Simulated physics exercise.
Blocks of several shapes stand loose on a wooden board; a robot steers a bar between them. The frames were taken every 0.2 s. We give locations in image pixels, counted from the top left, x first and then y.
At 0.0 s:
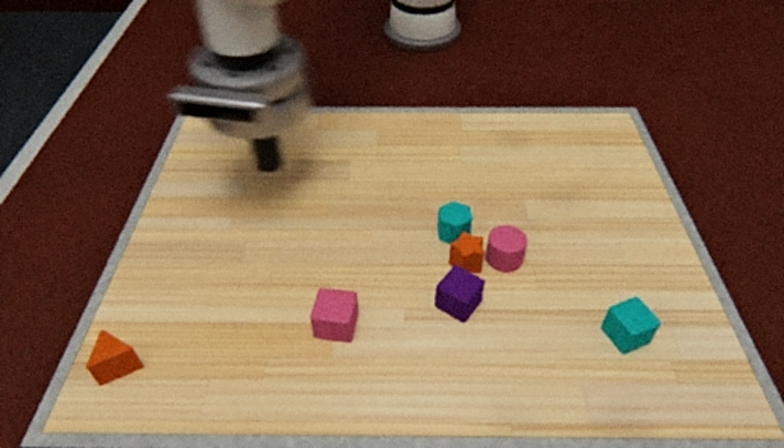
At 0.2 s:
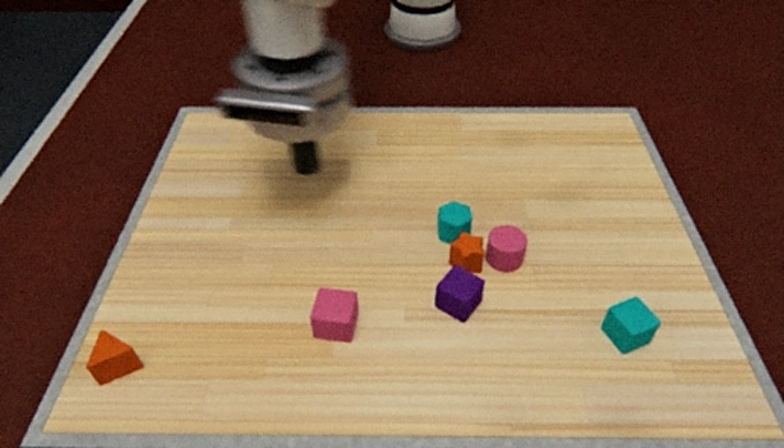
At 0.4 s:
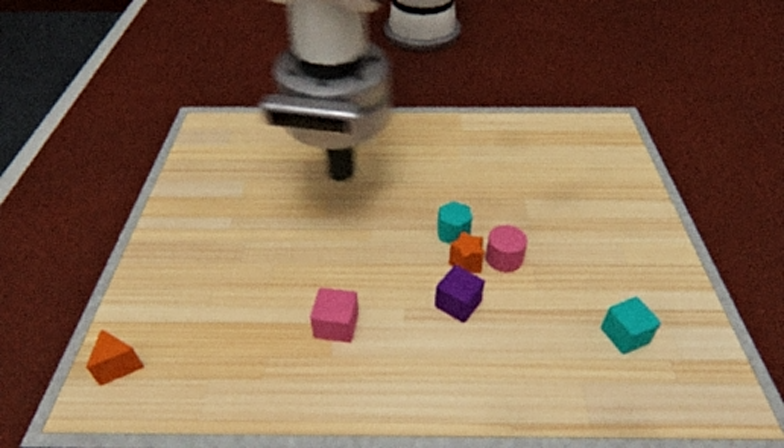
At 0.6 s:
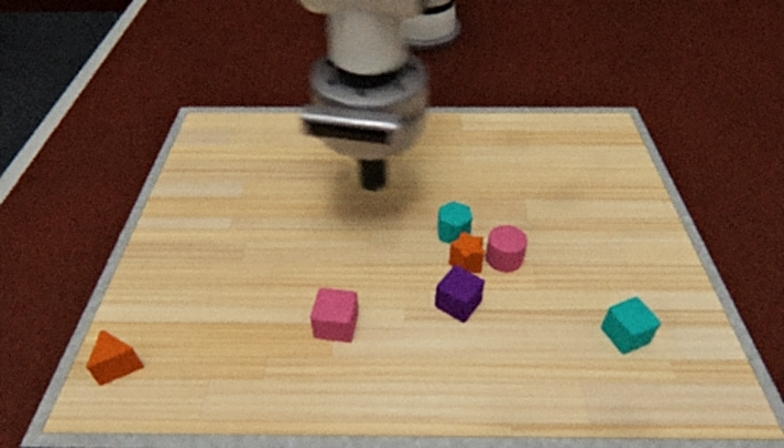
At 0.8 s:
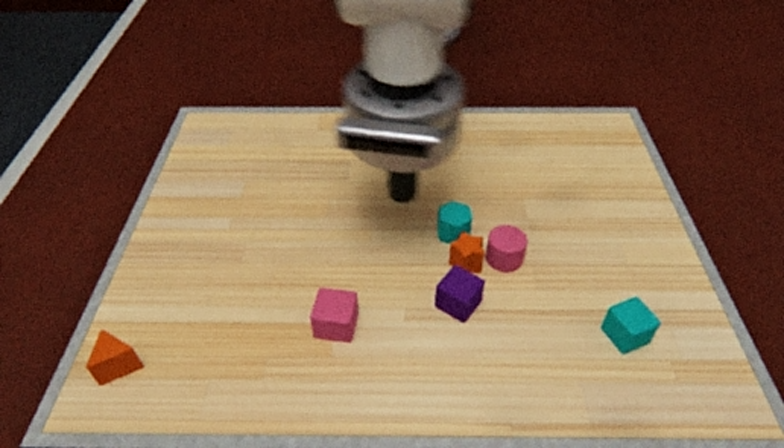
Robot arm gliding rightward and slightly nearer above a wooden board, its dark bar passing behind scattered coloured blocks that stay still.
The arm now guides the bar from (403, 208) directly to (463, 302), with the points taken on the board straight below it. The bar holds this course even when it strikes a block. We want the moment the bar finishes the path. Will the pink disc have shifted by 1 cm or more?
It seems not.
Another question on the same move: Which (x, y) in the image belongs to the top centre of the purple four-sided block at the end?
I predict (471, 315).
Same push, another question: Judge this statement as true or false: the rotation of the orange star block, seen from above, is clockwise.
The statement is incorrect.
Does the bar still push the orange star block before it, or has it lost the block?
My guess is it ends up beside or behind the bar.
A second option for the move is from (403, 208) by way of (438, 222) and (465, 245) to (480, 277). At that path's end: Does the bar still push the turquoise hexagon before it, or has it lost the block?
The bar no longer has it in front.
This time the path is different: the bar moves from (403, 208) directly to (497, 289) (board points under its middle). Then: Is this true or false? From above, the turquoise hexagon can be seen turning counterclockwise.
True.
On the path given first. One third of the way, bar at (422, 223); nothing pushed yet.
Two thirds of the way, bar at (443, 254); orange star block at (475, 247), turned 30° anticlockwise.
At the end, bar at (465, 288); purple four-sided block at (471, 315), turned 25° clockwise; orange star block at (480, 255), turned 75° anticlockwise; pink disc in place.
